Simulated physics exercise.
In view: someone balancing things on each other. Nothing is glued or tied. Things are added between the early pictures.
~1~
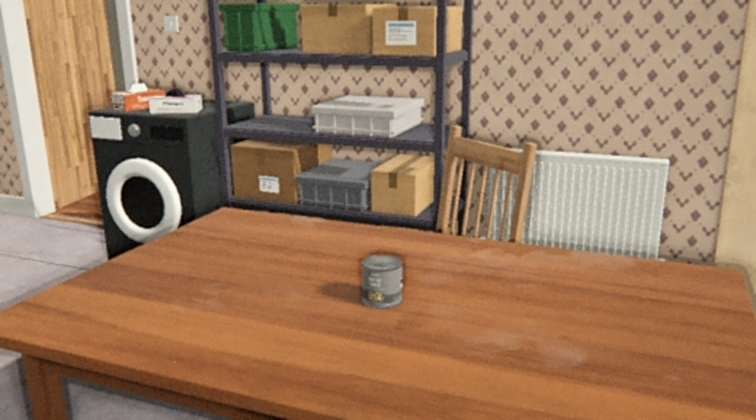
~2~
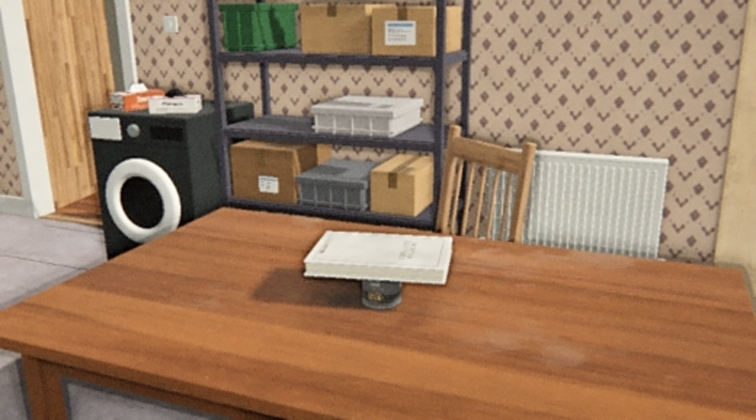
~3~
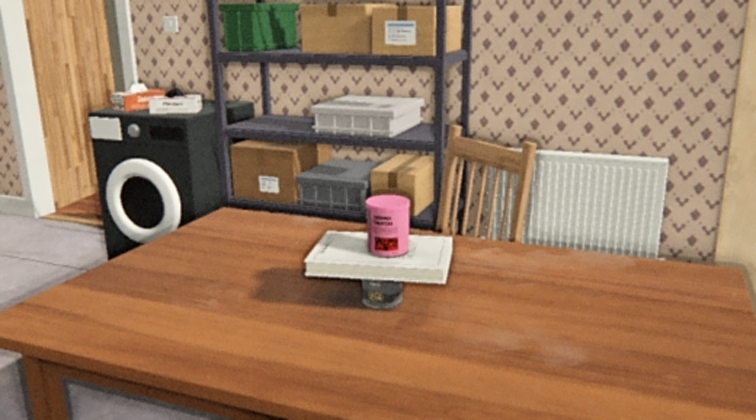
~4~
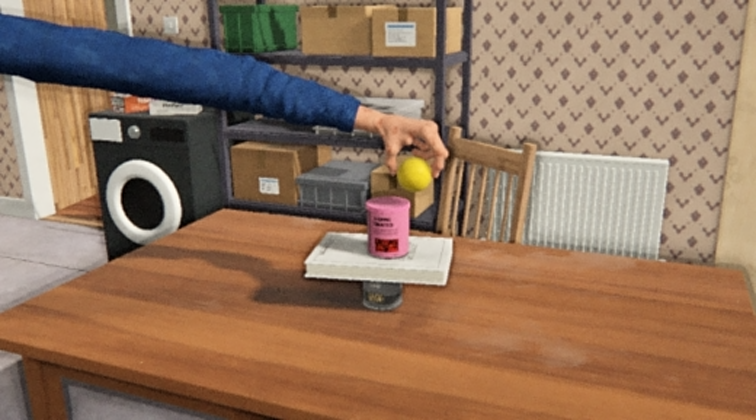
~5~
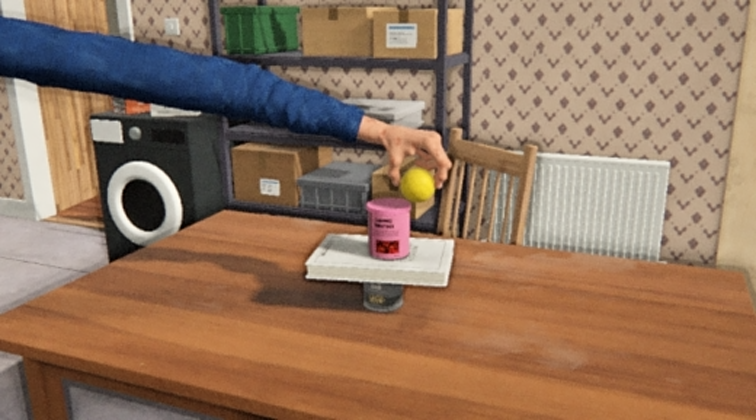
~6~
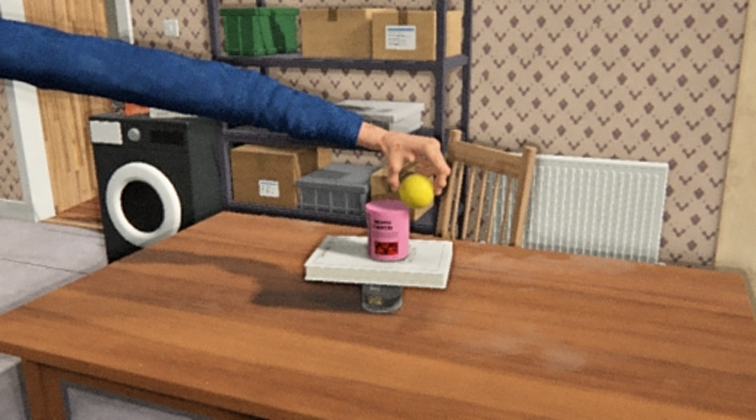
A hand in a blue sleeve lowered a yellow lemon slightly onto the edge of a pink pot, after a white book and then the pot had appeared stacked on a small grey tin.
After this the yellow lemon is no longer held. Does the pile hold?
It gives way.
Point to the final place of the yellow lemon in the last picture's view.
Near (440, 247).
Then, 0.36 s past the last view, yellow lemon now fallen.
Then, 0.72 s past the last view, nothing new.
Finally, fallen, yellow lemon; the other 3 still in place. Final places as the last picture's camera would see them, yellow lemon near (440, 247). The pile loses its balance.
